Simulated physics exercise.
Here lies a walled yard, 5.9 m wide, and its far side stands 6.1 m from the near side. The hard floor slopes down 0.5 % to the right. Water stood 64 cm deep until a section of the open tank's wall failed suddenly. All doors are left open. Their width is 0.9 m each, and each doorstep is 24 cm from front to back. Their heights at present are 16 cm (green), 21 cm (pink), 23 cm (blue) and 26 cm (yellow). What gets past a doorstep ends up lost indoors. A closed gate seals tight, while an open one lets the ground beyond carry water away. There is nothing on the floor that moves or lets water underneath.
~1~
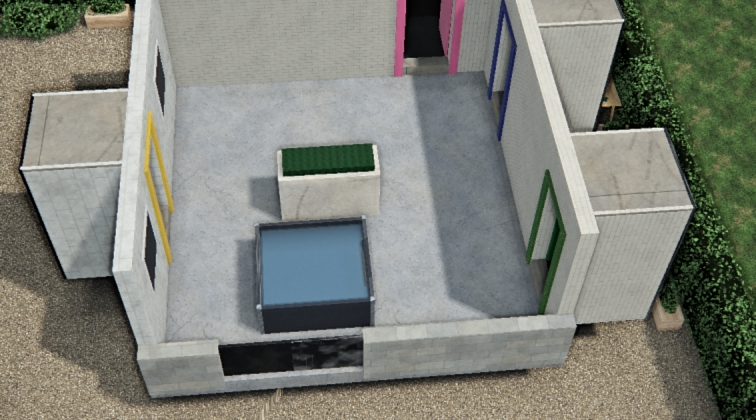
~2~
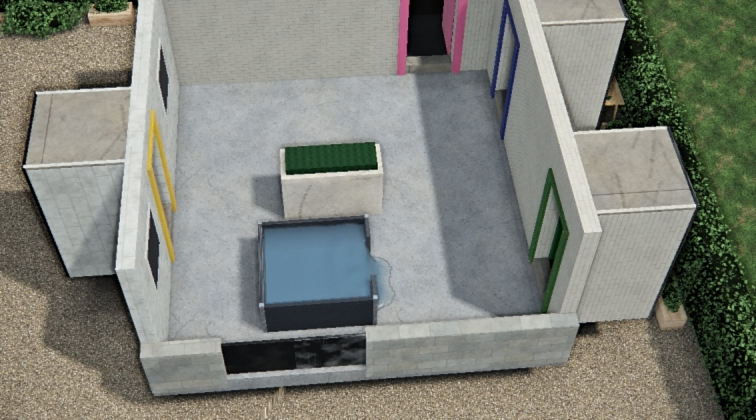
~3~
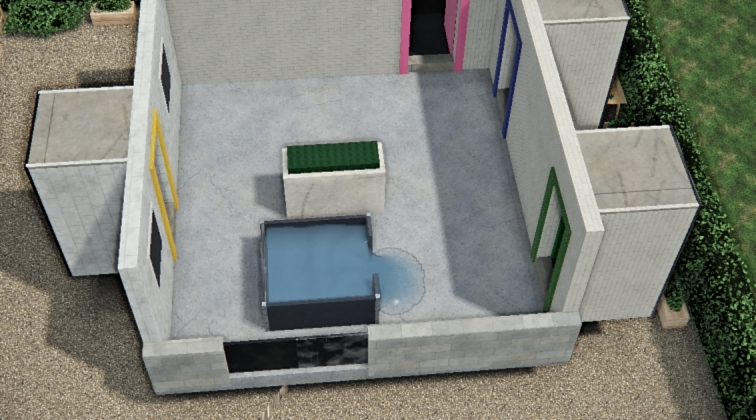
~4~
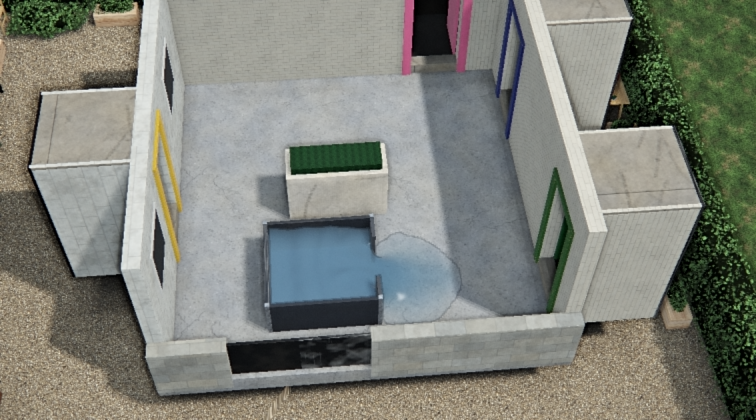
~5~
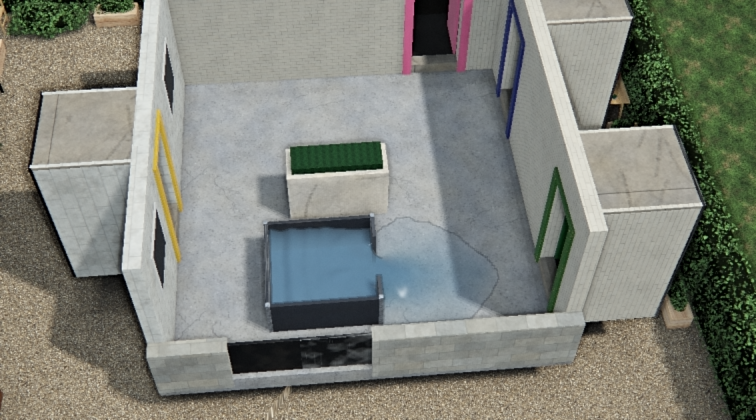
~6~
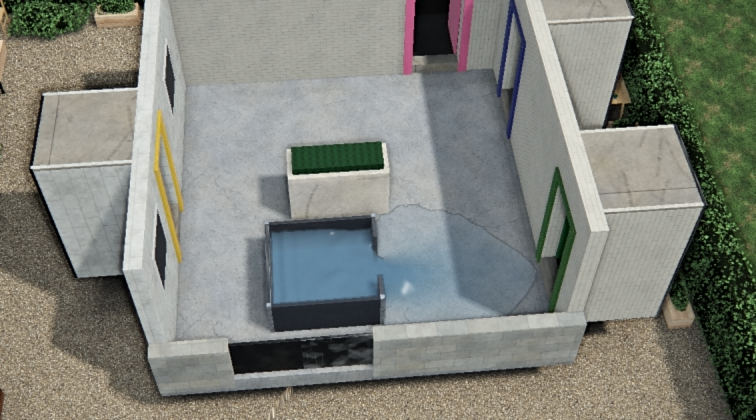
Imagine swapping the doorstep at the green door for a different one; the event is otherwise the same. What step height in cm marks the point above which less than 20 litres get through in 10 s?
The point is around 21 cm.
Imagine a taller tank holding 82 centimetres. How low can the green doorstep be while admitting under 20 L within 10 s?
I'd say close to 28 cm.
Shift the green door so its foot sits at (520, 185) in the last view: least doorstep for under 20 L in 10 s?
9.0 cm.
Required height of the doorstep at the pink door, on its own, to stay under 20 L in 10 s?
For the pink door, about 9.0 cm.
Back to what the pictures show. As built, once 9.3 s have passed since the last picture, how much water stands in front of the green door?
Lab note: Depth approx. 6.5 cm.
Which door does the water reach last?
Last in order comes the yellow door.
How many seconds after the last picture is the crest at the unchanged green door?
Peak time: Around 1.4 s.
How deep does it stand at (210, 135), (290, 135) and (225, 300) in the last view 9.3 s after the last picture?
Roughly 6, 3 and 2 centimetres.
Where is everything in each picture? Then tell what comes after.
The open tank at (313, 264) is whole and still, 64 cm deep; the green door at (544, 252) is dry, in the first picture.
Water pours out at (369, 275) and has run 0.3 m, to (387, 300); about 9 cm deep outside, 64 cm at the back, in the second picture.
Water pours out at (371, 274) and has run 0.7 m, to (419, 294); about 10 cm deep outside, 64 cm at the back, in the third picture.
The gap is at (374, 275), the front 1.3 m out at (456, 280); the back of the open tank holds 62 cm, in the fourth picture.
Water pours out at (374, 274) and has run 1.9 m, to (491, 281); about 5 cm deep outside, 55 cm at the back, in the fifth picture.
The gap is at (376, 274), the front 2.5 m out at (530, 272); the back of the open tank holds 55 cm; 0.3 m in a straight line remain to the green door at (554, 249), in the sixth picture.
Then, 0.7 s after the last picture water covers 25 % of the floor, deepest (38 cm) near (550, 341); 20 cm at the green door, 7 litres in over its 16 cm doorstep.
Then, 2.3 s after the last picture water covers 30 % of the floor, deepest (22 cm) near (381, 285); 18 cm at the green door, 55 litres in over its 16 cm doorstep.
Then, 9.3 s after the last picture water covers 85 % of the floor, deepest (8 cm) near (501, 129); 7 cm at the green door, 59 litres in over its 16 cm doorstep.
At the green door as built, the water peaked near 26 cm, 1.3 s after the last picture.
Run again over the same 10 s with other heights there, 31 litres in over 19 cm, 3 litres over 25.5 cm. The limit of 20 litres is kept from about 21 cm up.
